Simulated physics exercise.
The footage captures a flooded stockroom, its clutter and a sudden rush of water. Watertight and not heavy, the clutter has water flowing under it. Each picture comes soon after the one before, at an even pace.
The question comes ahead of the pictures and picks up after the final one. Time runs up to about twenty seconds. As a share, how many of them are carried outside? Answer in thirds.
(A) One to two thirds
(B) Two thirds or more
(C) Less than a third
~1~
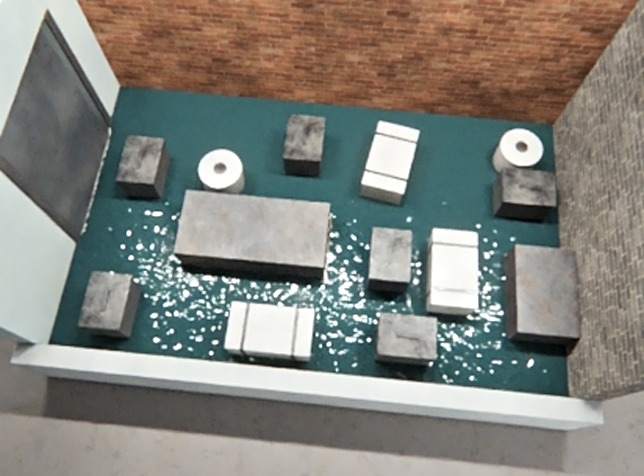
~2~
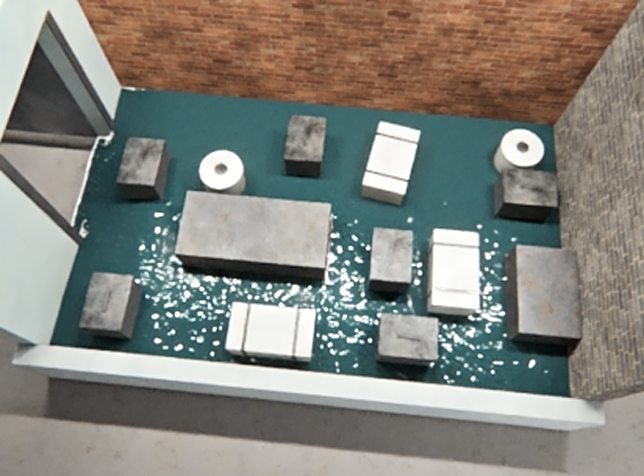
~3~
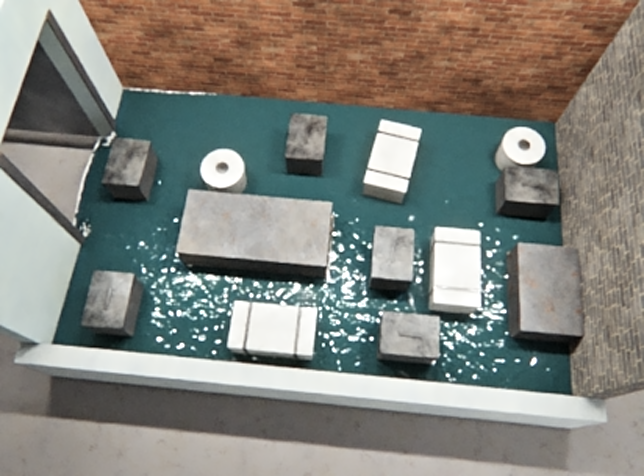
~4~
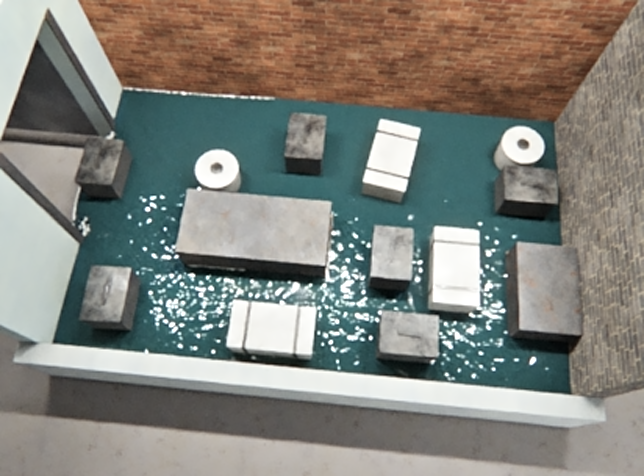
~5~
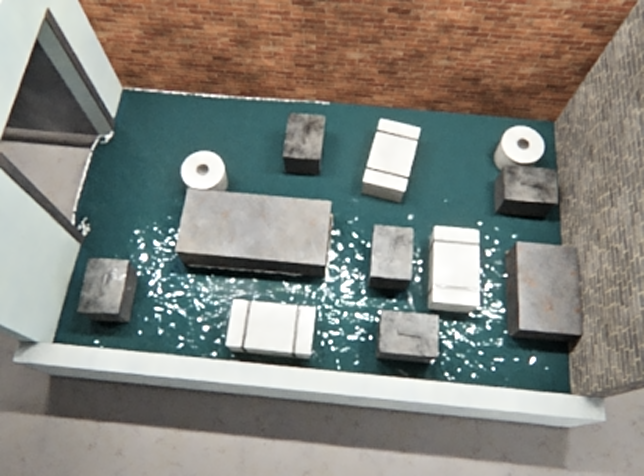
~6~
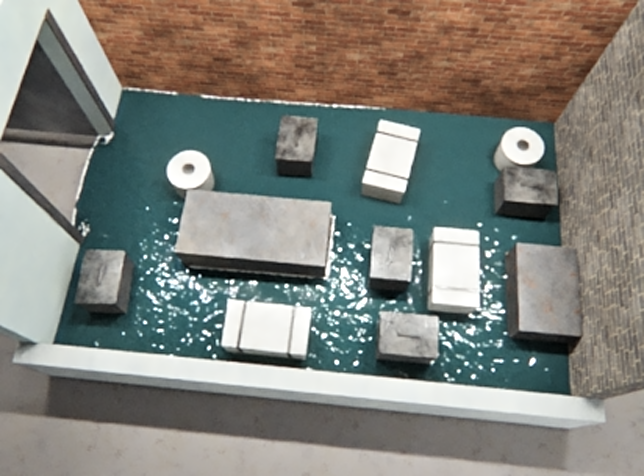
A, one to two thirds.
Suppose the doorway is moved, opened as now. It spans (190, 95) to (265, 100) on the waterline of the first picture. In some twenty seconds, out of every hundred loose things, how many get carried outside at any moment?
Fraction out: Near 50 %.
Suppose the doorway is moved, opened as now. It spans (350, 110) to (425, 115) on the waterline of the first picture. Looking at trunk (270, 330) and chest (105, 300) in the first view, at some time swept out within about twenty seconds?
Held back / held back.
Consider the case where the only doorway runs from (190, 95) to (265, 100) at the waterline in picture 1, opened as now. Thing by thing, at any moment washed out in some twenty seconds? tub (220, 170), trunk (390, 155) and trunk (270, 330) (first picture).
Object one: Leaves; object two: Leaves; object three: Remains.
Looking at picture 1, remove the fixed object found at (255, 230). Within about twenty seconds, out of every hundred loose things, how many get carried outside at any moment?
Approx. 60 % of the lot.
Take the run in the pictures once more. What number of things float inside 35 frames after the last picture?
Tally at that point: 5.
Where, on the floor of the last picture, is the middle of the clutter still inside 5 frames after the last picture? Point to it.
Roughly (314, 231).
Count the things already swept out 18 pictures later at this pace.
Tally: 4.
A moment on, 1 of 11 are out; 10 afloat.
Next, 4 of 11 are out; 7 afloat.
Later, 6 of 11 are out; 5 afloat.
In the end, 6 of 11 are out; 4 afloat.
